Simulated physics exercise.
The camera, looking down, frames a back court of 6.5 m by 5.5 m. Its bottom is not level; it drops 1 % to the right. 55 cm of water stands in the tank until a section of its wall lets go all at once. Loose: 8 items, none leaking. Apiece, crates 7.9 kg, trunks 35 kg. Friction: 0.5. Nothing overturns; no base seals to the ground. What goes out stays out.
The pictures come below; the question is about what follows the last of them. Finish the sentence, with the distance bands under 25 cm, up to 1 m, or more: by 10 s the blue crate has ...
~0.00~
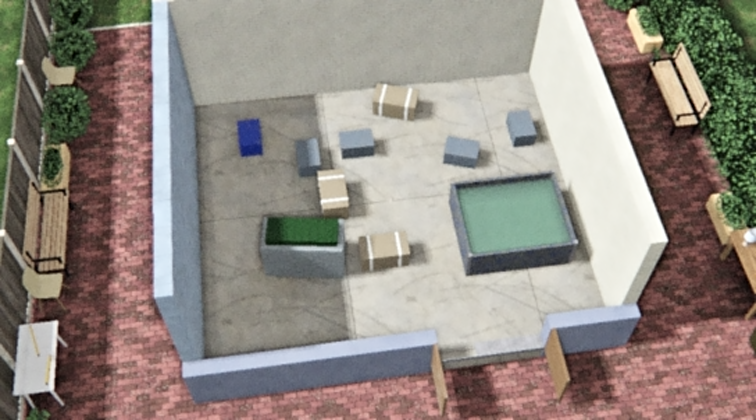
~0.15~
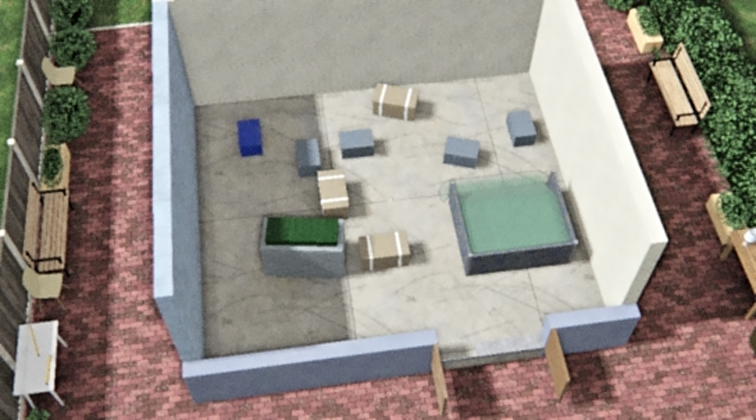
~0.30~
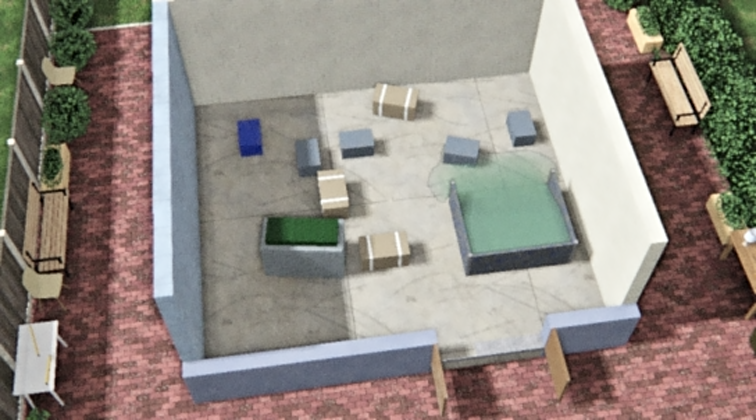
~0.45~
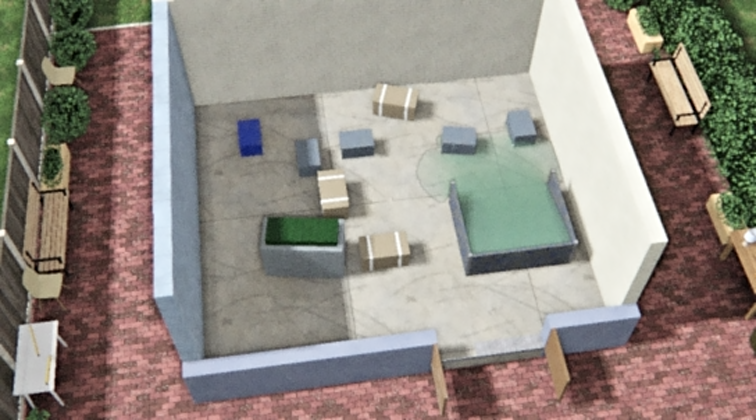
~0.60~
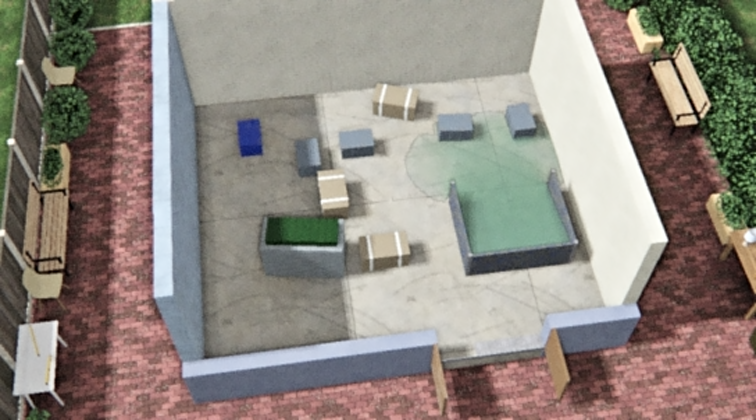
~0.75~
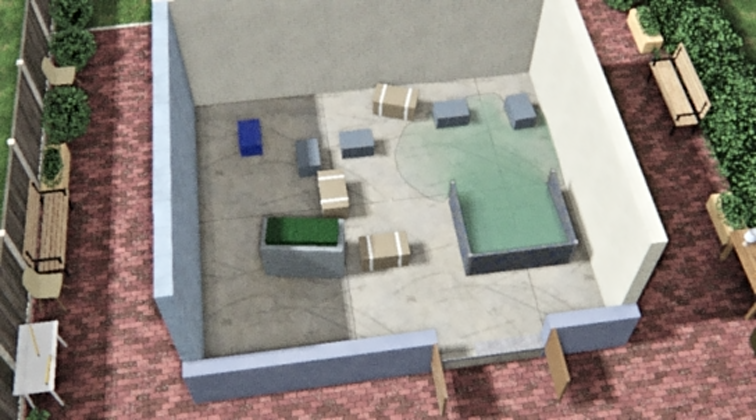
... travelled a long way.
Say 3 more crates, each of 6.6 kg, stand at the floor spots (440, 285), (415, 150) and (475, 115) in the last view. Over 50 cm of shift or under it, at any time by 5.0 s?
Spot by spot, in turn: Falls short, exceeds it, exceeds it.
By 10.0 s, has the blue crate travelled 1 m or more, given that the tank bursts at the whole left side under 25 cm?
Well, the blue crate scoots over a bit then.
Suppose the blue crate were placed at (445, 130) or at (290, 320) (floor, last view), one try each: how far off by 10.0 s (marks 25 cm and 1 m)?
Run 1: It is pushed far off. Run 2: It remains nearly still.
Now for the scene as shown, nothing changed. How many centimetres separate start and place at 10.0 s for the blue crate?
Some 250 cm, give or take.
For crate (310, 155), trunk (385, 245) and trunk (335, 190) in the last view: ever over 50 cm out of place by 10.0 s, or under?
In sequence - crossed the line; stayed below the line; stayed below the line.
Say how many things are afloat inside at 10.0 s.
That would be 3 of them.
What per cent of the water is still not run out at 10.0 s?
About 98 per cent.
After 2.0 s the blue crate is near (249, 133), 0.0 m from its start, aground; 0 of 8 are out; 2 afloat.
After 4.5 s the blue crate is near (222, 153), 0.7 m from its start, afloat; 0 of 8 are out; 5 afloat.
After 7.0 s the blue crate is near (212, 247), 2.5 m from its start, afloat; 0 of 8 are out; 4 afloat.
After 10.0 s the blue crate is near (210, 255), 2.6 m from its start, aground; 0 of 8 are out; 3 afloat.
